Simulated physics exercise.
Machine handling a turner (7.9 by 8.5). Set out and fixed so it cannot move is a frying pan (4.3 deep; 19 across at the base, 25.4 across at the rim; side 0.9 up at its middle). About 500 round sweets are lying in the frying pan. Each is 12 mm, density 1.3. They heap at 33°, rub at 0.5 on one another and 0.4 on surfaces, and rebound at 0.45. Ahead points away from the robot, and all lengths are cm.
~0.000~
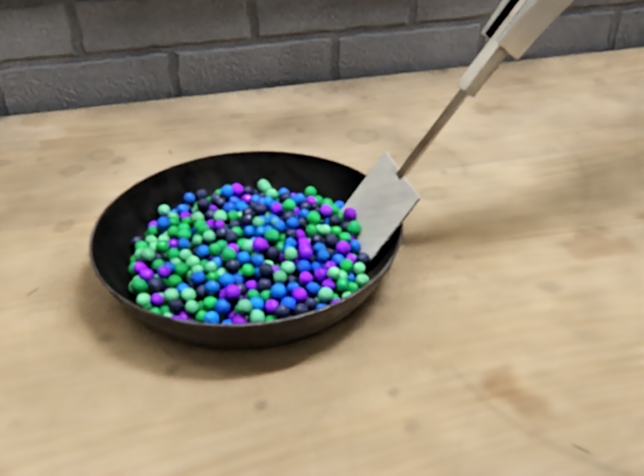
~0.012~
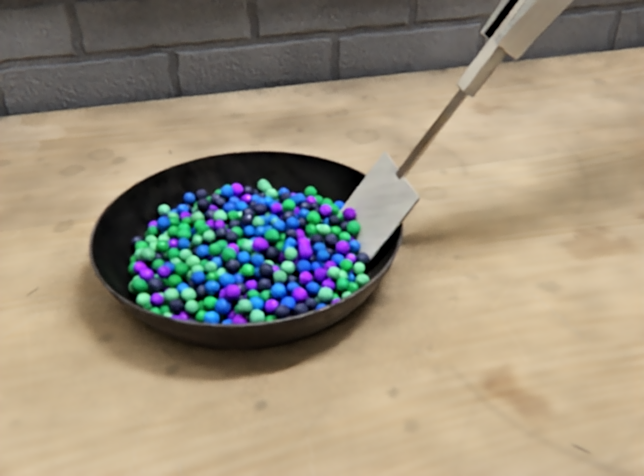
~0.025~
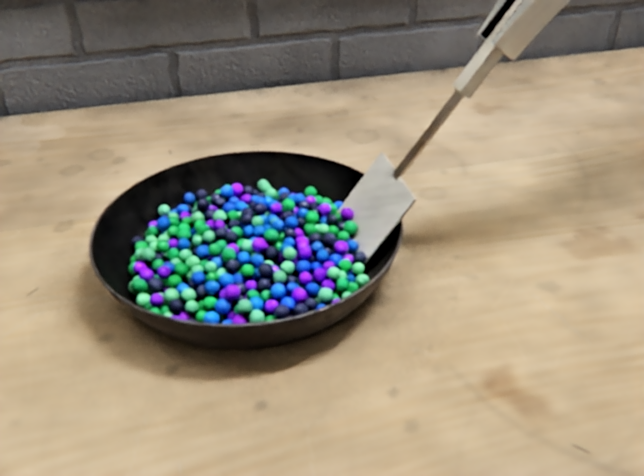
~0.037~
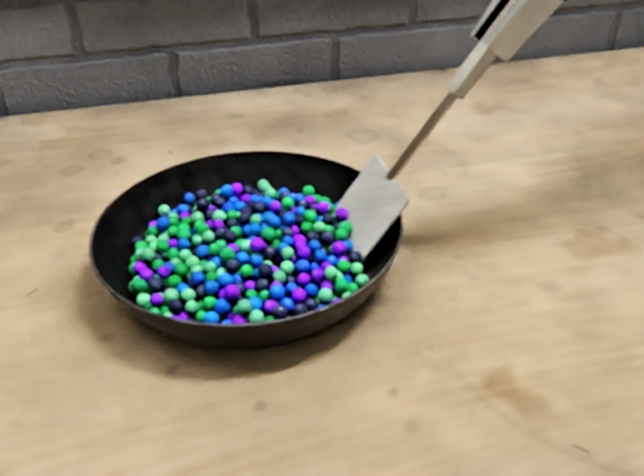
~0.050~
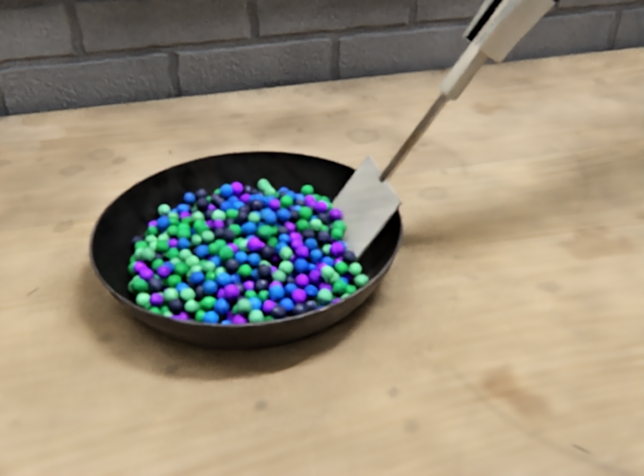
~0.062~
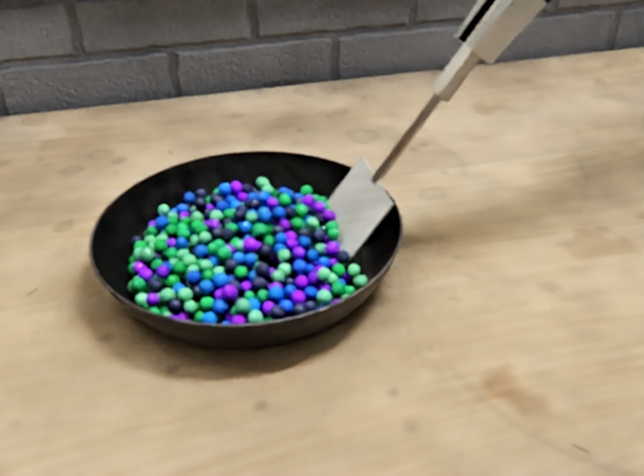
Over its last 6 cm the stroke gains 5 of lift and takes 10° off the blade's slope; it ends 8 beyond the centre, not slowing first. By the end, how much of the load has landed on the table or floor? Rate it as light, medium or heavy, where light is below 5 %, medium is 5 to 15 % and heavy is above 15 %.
Rating: Medium.
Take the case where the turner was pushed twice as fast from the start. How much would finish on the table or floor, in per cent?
Then roughly 25 percent.
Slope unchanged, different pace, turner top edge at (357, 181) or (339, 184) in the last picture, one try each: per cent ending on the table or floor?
Around 20 per cent, then around 25 per cent.
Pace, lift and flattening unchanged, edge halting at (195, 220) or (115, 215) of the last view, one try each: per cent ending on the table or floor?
Around 0 per cent for the first try and 25 per cent for the second.
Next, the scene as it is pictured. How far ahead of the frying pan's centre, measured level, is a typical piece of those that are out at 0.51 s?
Distance ahead of centre: Approx. 18 cm.
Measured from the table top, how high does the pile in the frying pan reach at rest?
Some 5.5 cm above the table.
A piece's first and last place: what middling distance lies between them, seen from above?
About 3 centimetres.
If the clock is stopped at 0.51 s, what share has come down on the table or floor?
I'd say close to 10 in a hundred.
After 0.16 s, sloping 54°, highest piece 5 above the table; 497 in the frying pan.
After 0.26 s, sloping 50°, highest piece 7 above the table; 497 in the frying pan.
After 0.51 s, sloping 44°, highest piece 5 above the table; 447 in the frying pan, 47 on the table or floor, 3 on the blade or in flight.
After 1.56 s, sloping 44°, highest piece 5 above the table; 444 in the frying pan, 53 on the table or floor.
At rest, 444 in the frying pan, 53 on the table or floor. That is 11 % on the table or floor.
